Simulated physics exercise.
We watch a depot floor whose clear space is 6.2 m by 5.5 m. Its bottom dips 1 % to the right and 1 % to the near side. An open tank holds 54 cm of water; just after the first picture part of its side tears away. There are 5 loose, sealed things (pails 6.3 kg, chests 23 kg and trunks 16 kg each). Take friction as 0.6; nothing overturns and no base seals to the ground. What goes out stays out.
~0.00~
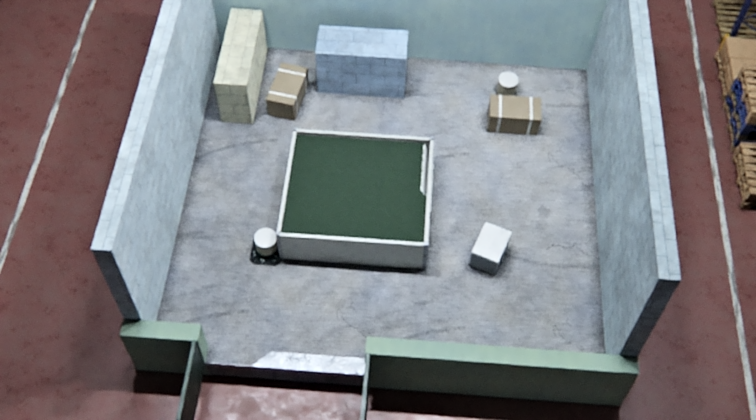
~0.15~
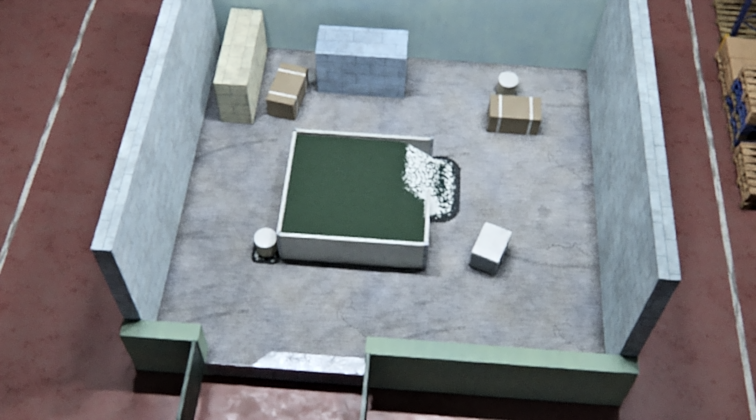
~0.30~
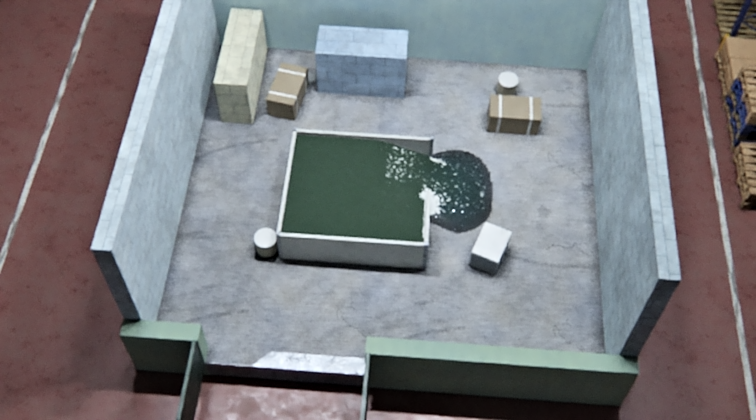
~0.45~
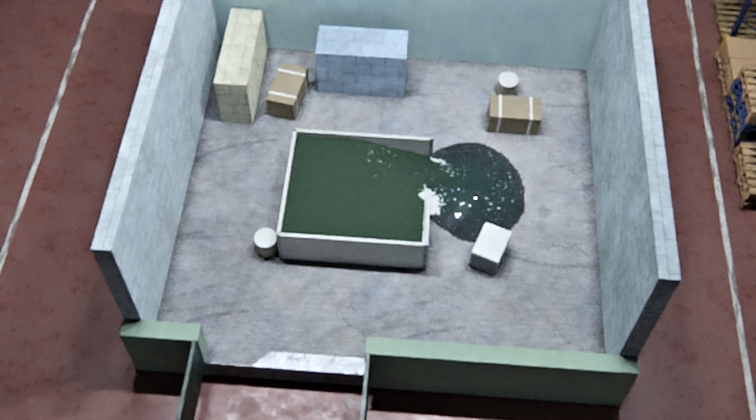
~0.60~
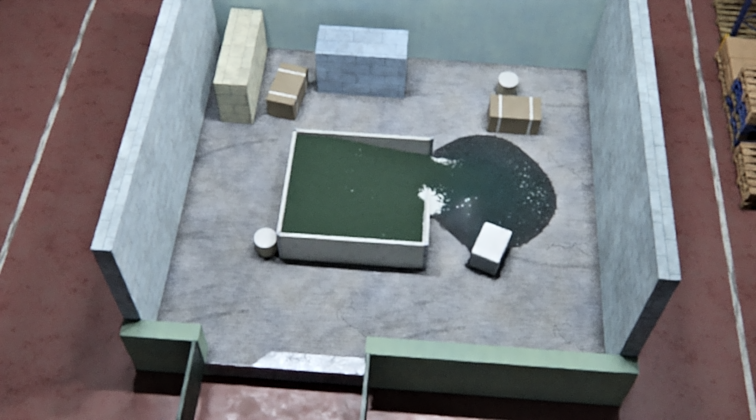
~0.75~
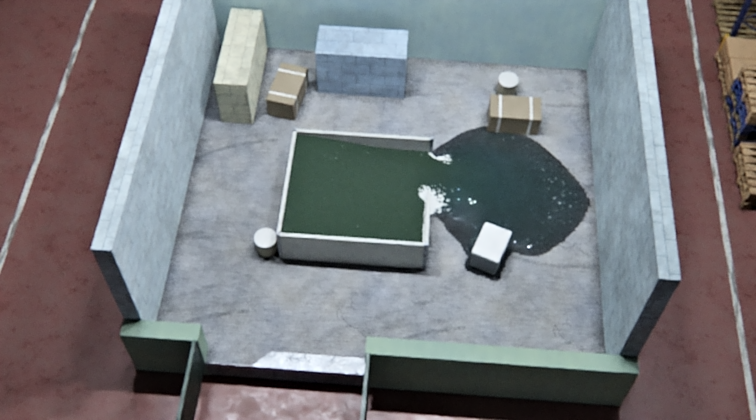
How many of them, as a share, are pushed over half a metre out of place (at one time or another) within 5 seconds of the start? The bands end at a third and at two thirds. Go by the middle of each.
That comes to from one to two thirds.
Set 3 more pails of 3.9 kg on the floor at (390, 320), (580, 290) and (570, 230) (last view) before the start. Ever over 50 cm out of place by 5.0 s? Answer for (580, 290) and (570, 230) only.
In that order: Past it, more.
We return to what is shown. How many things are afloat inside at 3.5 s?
1 of them.
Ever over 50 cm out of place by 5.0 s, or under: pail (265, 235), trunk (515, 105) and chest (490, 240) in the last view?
In turn: Under, past it, short of it.
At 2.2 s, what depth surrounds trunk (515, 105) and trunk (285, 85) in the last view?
Roughly 4 and 0 cm.
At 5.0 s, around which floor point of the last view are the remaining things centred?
At about (384, 161).
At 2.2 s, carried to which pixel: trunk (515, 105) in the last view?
Around (535, 76).
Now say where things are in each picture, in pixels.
In the first frame, a pail at (265, 237), on the bottom; a pail at (508, 79) rests on the ground; 3.7 m2 under water; 0 of 5 have shifted.
In the second frame, a pail at (265, 237), on the bottom; a pail at (508, 79), on the bottom; 4.2 m2 under water; 0 of 5 have shifted.
In the third frame, a pail at (265, 237) rests on the ground; a pail at (508, 79), on the bottom; water covers 4.8 m2; 0 of 5 have shifted.
In the fourth frame, a pail at (265, 237), on the bottom; a pail at (508, 79) rests on the ground; 5.7 m2 under water; 0 of 5 have shifted.
In the fifth frame, a pail at (265, 237) rests on the ground; a pail at (508, 79) rests on the ground; water covers 6.6 m2; 0 of 5 have shifted.
In the sixth frame, a pail at (265, 237) rests on the ground; a pail at (508, 79) rests on the ground; water covers 7.7 m2; 0 of 5 have shifted.
After 1.1 s 0 of 5 are over 50 cm from their spots; 0 afloat.
After 2.2 s 1 of 5 are over 50 cm from their spots; 0 afloat.
After 3.5 s 2 of 5 are over 50 cm from their spots; 1 afloat.
After 5.0 s 2 of 5 are over 50 cm from their spots, and 2 have been at some point; 1 afloat.
